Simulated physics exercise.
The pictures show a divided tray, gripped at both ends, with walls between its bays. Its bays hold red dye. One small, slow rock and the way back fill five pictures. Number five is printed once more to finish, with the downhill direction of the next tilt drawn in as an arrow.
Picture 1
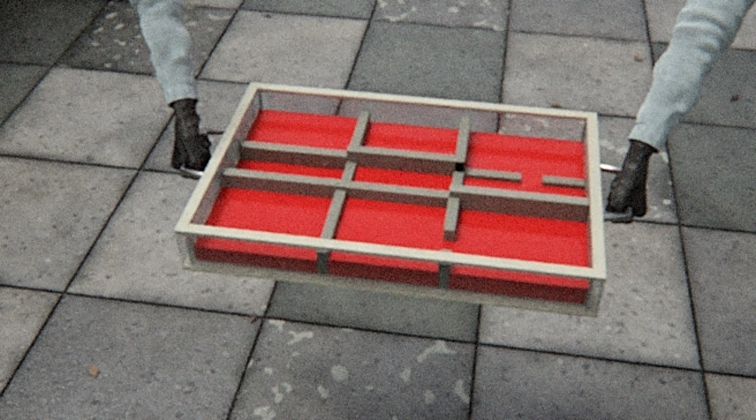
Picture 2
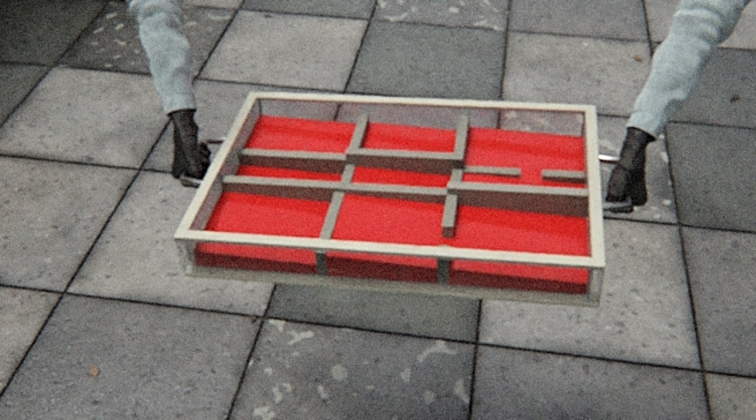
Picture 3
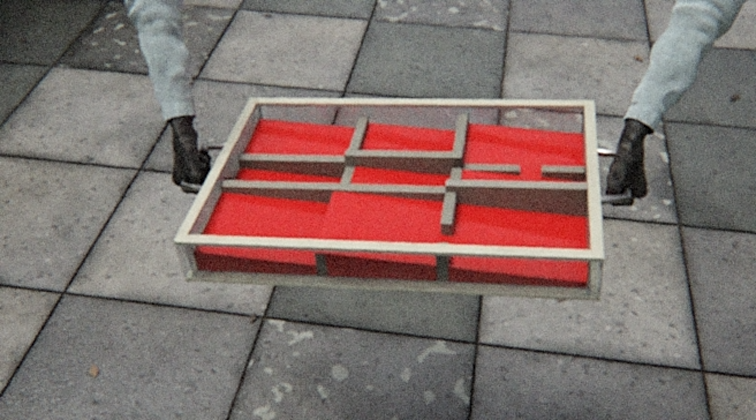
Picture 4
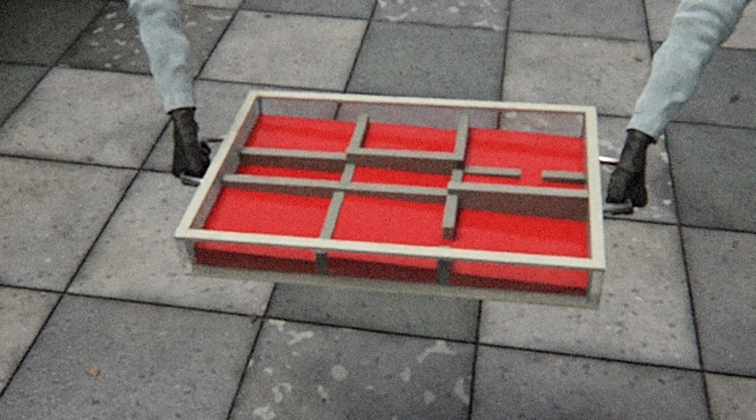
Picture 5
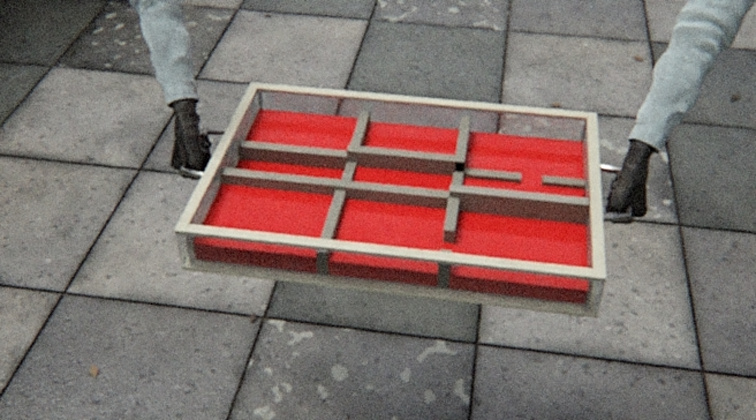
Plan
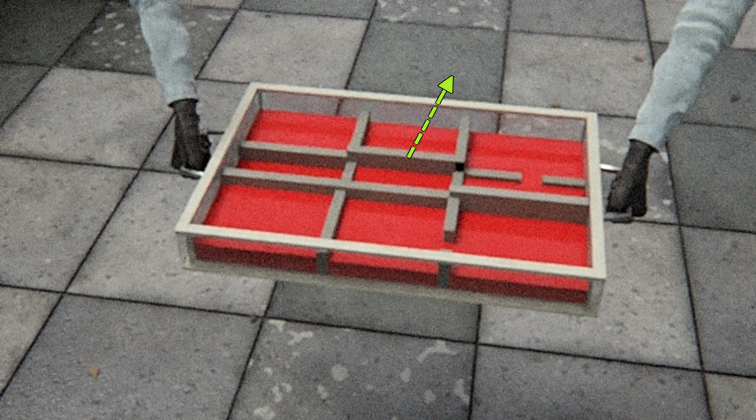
Two arms in pale blue sleeves and black gloves grip the ends of a tray above grey paving slabs, seen from above at an angle by a still camera. The tray has a pale rim, clear sides and grey walls dividing bright red liquid into bays. The hands tilt it slightly down to the left, the red liquid shifts and runs over the front left wall, and they level it again.
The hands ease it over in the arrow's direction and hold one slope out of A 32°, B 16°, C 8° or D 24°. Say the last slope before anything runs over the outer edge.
Take B.
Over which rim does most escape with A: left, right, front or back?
The back rim.
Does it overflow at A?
Yes, it does.
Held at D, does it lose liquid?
Yes, that goes wrong.
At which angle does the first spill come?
The answer is D.
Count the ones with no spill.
Two of them.
The arrow ends at (449, 80).
With A, about 39 % goes over the rim.
With B, nothing spills; the front right bay holds the most.
With C, nothing spills; the front left bay holds the most.
With D, about 10 % goes over the rim.
